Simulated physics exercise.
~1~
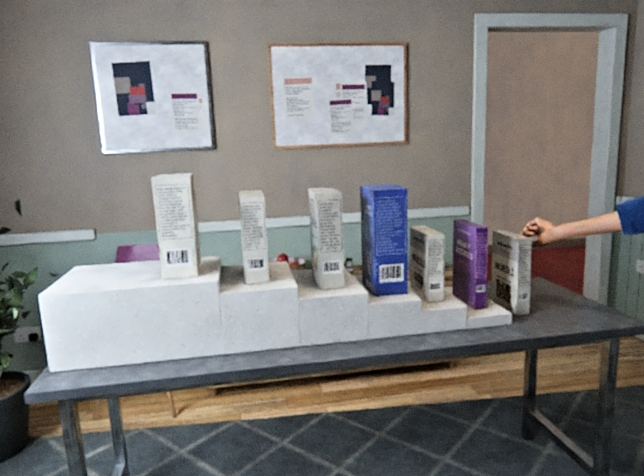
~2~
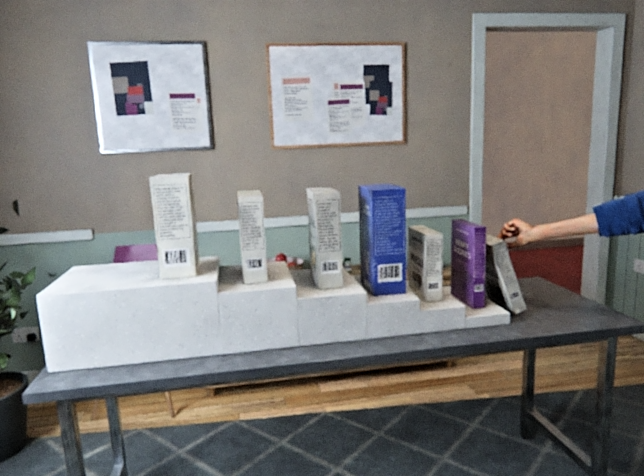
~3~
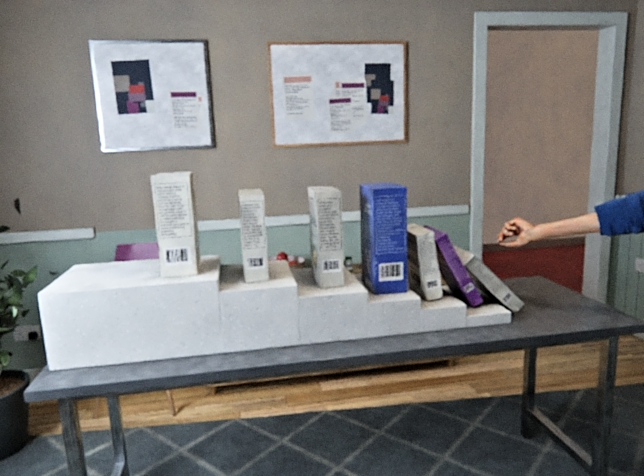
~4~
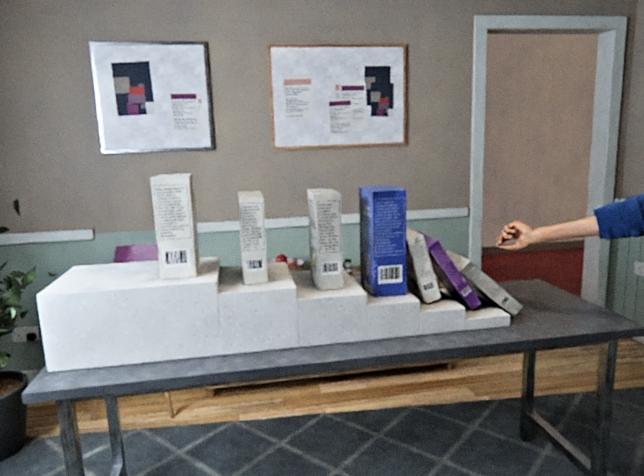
To begin with, seven boxes of varying thickness stand on end along a flight of low white steps on a table, while a hand at the right touches the lowest one. The hand tips that box leftward against the purple box beside it, then lets go. The purple box tilts left in turn and pushes the small pale box above it, which leans against the large blue box. The blue box stays upright and the toppling stops there. At the end, the three lower boxes rest aslant, while the blue box and three pale ones higher up still stand.
